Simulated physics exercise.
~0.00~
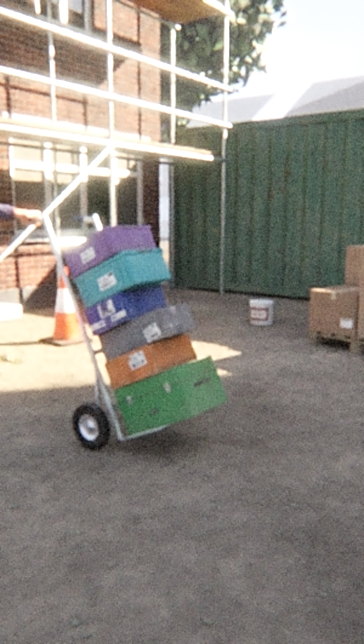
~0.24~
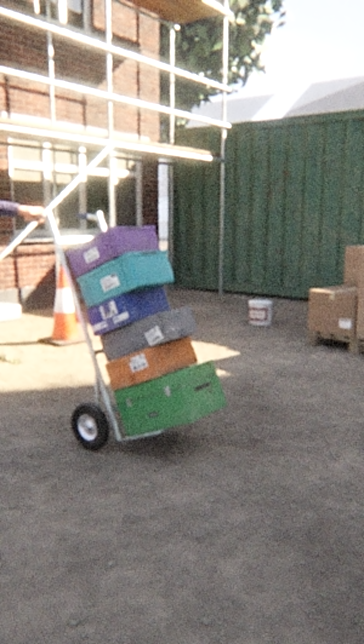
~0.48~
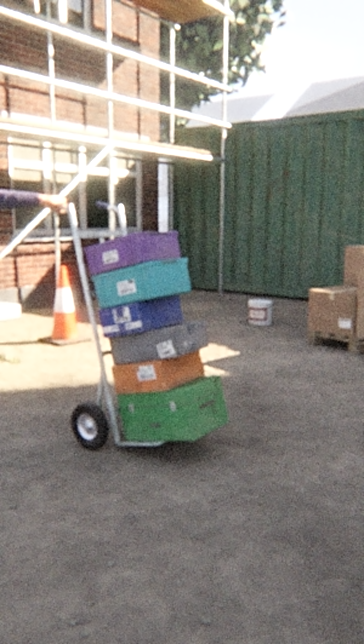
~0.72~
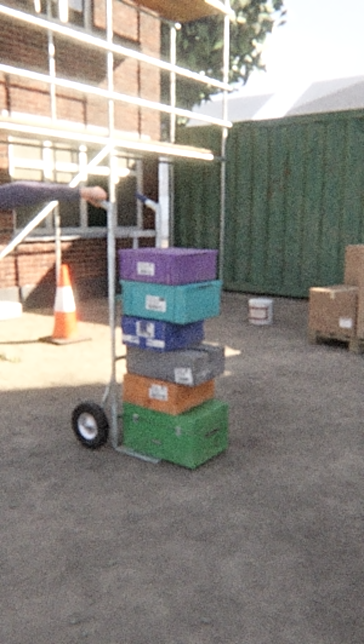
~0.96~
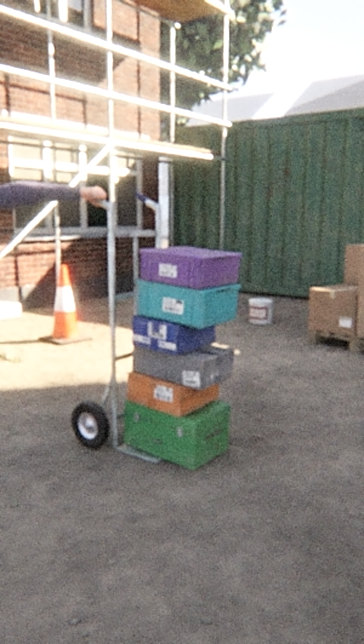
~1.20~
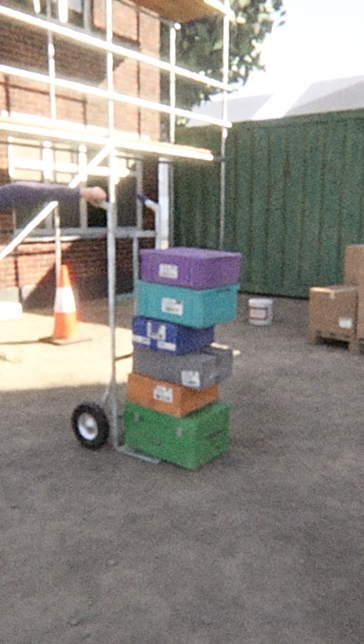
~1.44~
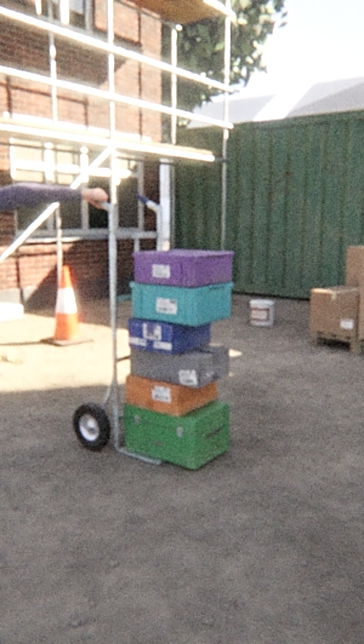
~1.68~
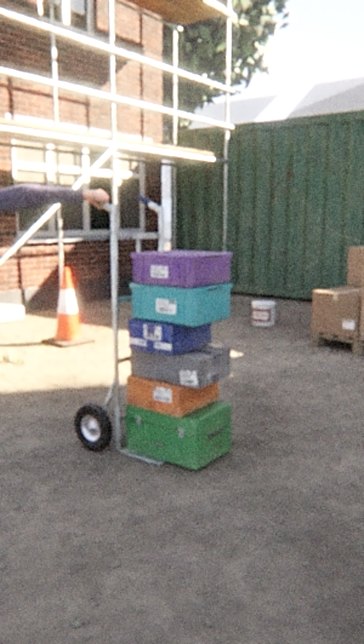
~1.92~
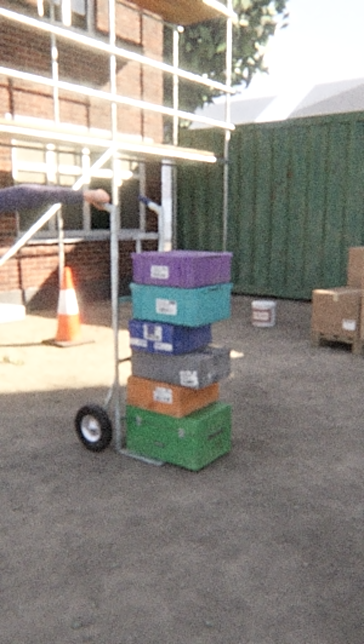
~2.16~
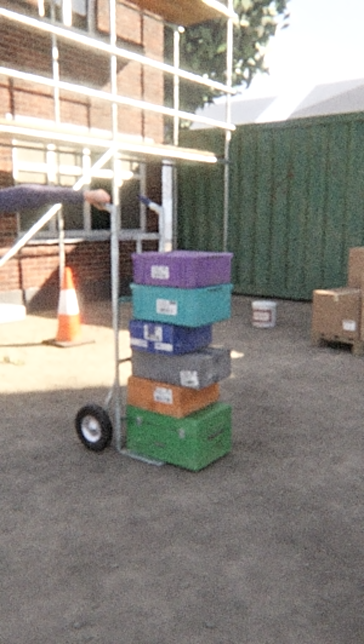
A two-wheeled hand truck carrying six stacked boxes leans back to the left in a sunny yard, seen from the side by a slightly swaying camera. From the top the boxes are purple, turquoise, blue, grey, orange and green, with scaffolding, brick and a traffic cone behind and a green fence, bucket and cardboard boxes to the right. A hand on the handle tips the truck upright, swinging the load rightward. The upper boxes carry slightly further right, then settle back a little. The stack ends standing, uneven but whole, the hand still holding on.
